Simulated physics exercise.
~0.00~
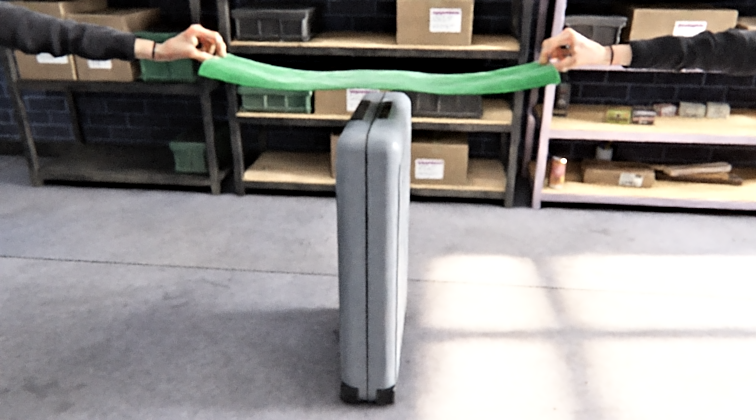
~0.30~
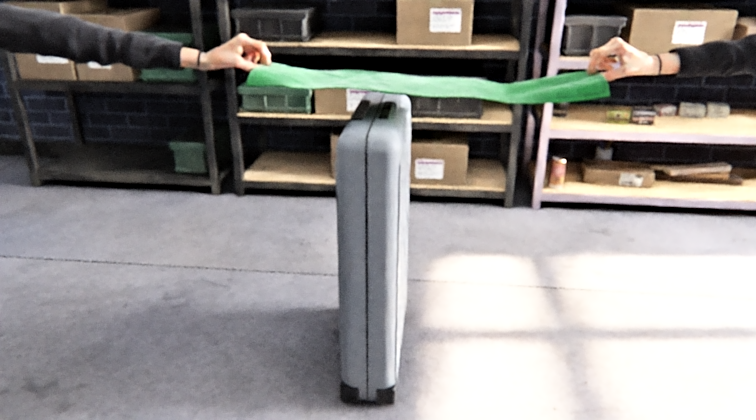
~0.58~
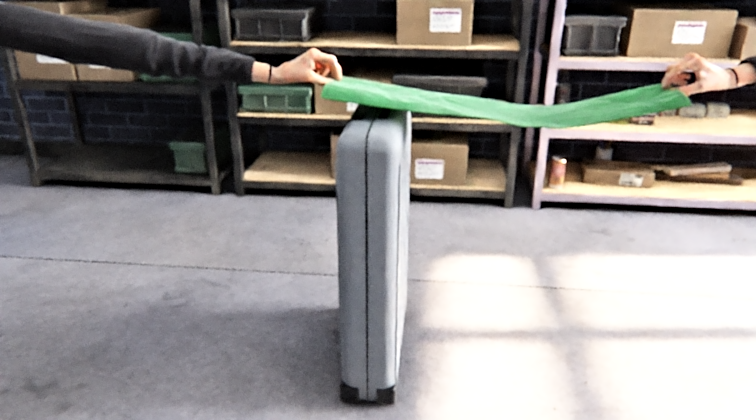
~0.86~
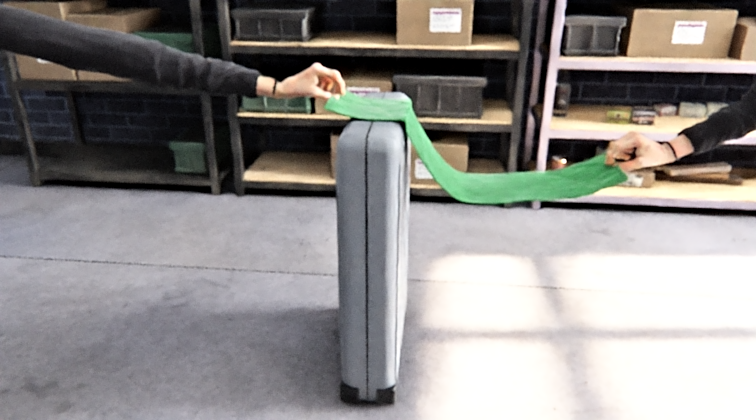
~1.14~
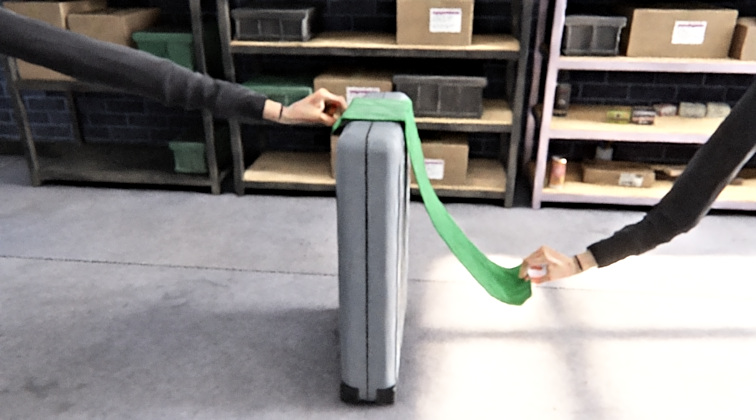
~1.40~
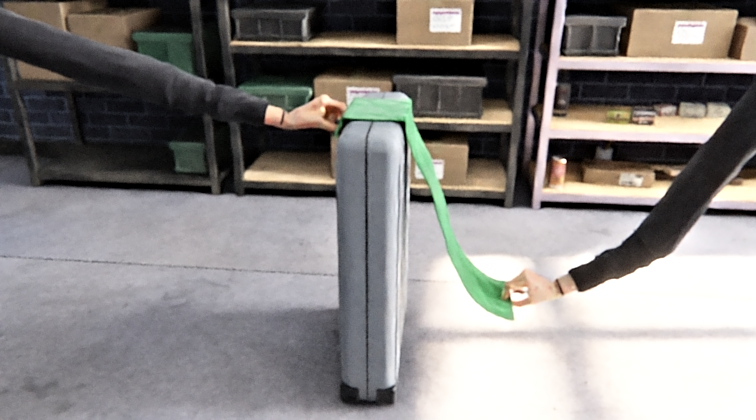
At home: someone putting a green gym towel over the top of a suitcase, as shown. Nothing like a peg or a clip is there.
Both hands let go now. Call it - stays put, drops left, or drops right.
Drops right.
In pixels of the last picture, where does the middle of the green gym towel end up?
It comes to a stop near (430, 355).
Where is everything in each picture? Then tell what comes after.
In the first picture, left end (203, 76); right end (554, 84); top of the suitcase (366, 142).
In the second picture, left end (252, 85); right end (604, 97).
In the third picture, left end (327, 99); right end (686, 106); top of the suitcase (366, 142).
In the fourth picture, left end (329, 111); right end (624, 182).
In the fifth picture, left end (336, 129); right end (529, 299).
In the sixth picture, left end (337, 135); right end (511, 320); far more of it on the right.
After 1.68 s, gym towel sliding right.
After 1.92 s, gym towel in a heap on the floor near (427, 343).
At rest, gym towel in a heap on the floor near (430, 355). The green gym towel is pulled rightwards.
